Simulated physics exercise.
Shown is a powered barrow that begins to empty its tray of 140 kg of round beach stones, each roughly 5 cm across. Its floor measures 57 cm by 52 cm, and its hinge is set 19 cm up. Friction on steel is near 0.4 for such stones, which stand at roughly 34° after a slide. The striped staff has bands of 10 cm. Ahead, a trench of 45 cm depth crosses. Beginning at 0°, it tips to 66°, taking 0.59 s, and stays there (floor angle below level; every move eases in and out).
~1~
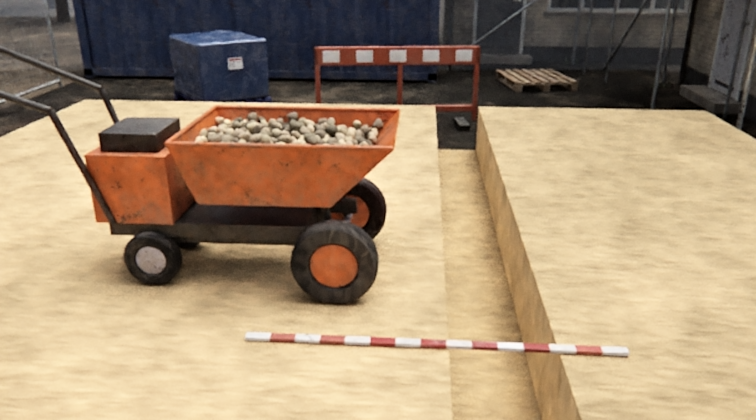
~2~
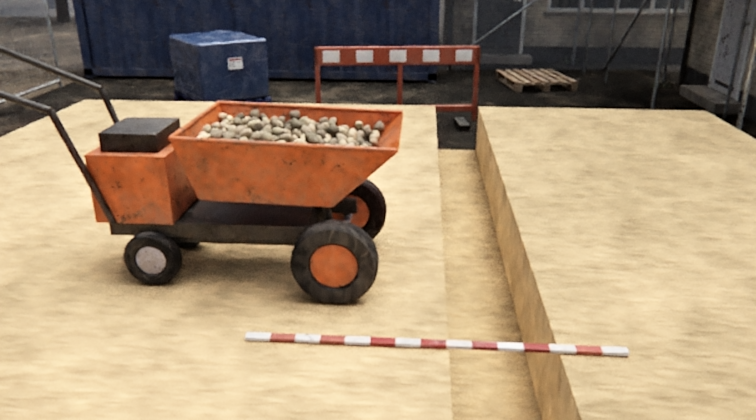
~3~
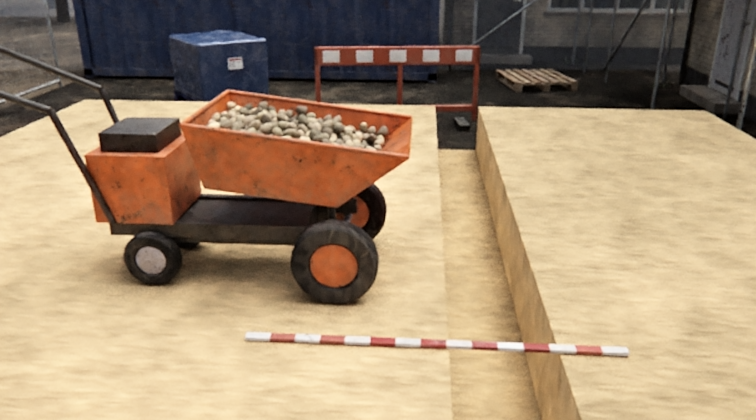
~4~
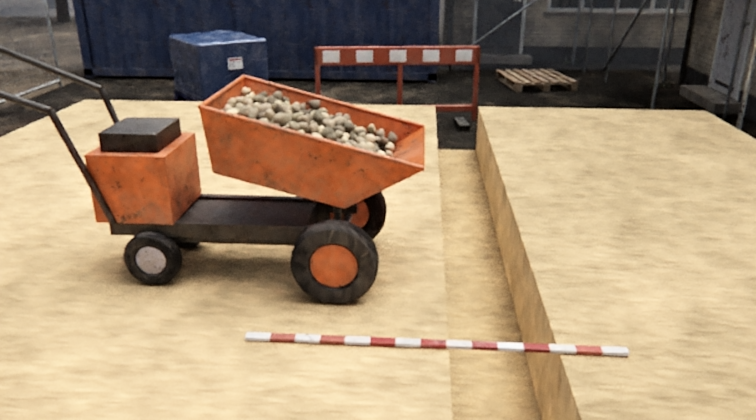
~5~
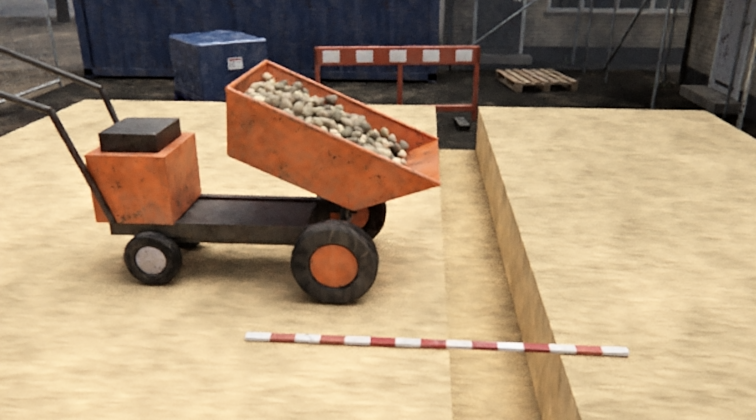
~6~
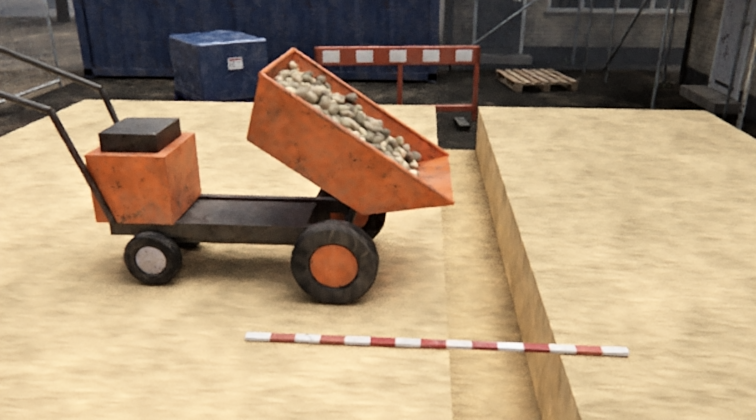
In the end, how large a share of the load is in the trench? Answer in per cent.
A share of roughly 69 %.
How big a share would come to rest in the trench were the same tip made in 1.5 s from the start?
Around 95 per cent would end in the trench.
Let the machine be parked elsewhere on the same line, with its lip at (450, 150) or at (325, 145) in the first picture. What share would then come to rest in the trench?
Around 20 and then 90 percent.
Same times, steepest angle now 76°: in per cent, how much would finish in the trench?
I'd guess some 80 in a hundred.
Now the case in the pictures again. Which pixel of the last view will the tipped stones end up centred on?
The middle should be near (511, 339).
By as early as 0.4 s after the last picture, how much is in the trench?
Close to 25 per cent has got there by then.
Then, 0.1 s after the last picture the floor is at 55°, 100 % in the tray; the foremost stones are at (448, 214).
Then, 0.4 s after the last picture the floor is at 66°, 76 % in the tray, 23 % in the trench; the foremost stones are at (532, 276).
Then, 0.7 s after the last picture the floor is at 66°, 14 % in the tray, 55 % in the trench, 31 % past the trench; the foremost stones are at (705, 274).
Then, 2.7 s after the last picture the floor is at 66°, 0 % in the tray, 69 % in the trench, 31 % past the trench; the foremost stones are past the picture's edge.
